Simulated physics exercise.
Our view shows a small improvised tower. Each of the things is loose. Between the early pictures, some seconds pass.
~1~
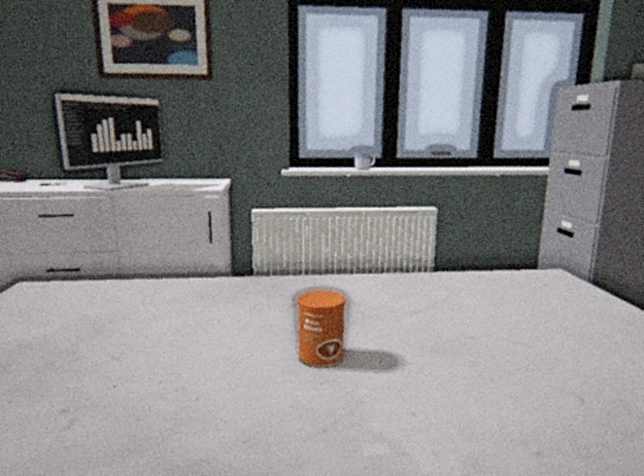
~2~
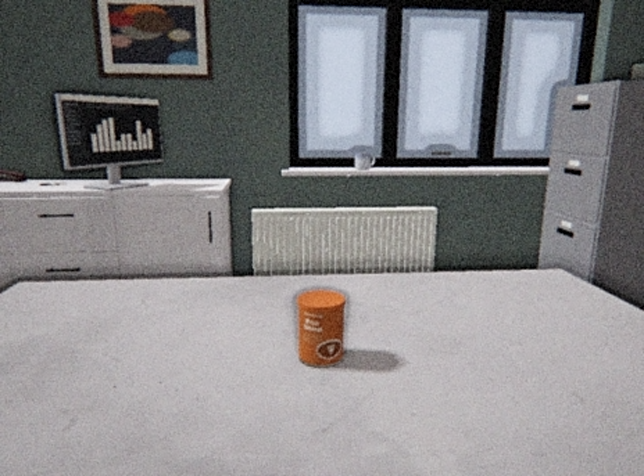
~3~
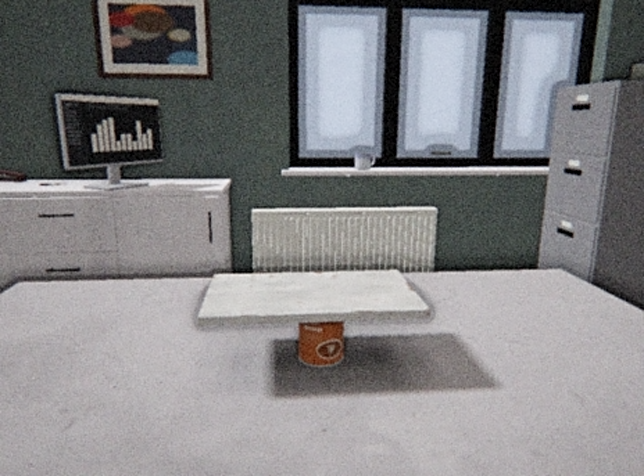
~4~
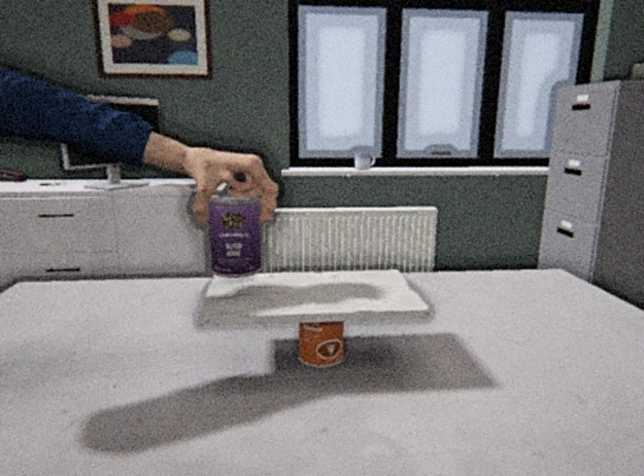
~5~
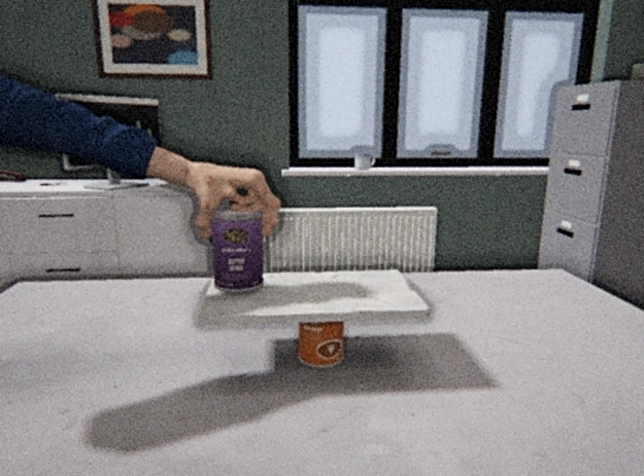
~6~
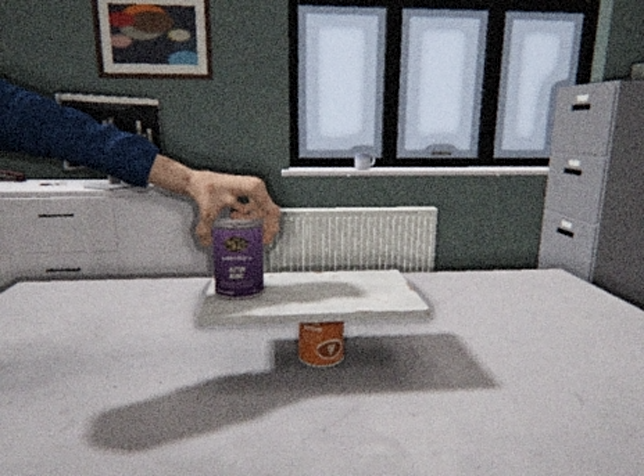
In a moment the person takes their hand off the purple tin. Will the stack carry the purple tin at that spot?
Down it goes.
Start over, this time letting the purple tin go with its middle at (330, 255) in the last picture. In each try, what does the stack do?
After that, it remains intact.
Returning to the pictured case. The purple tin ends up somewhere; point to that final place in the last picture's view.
Roughly at pixel (140, 342).
Then, 0.40 s past the last view, purple tin now fallen; white board rocked 44° from its first pose.
Then, 0.50 s past the last view, white board rocked 49° from its first pose.
Then, 0.80 s past the last view, white board rocked 30° from its first pose.
Finally, fallen, purple tin; moved from the start, white board; orange tin still in place. Final places as the last picture's camera would see them, purple tin near (139, 341). The stack loses its balance.
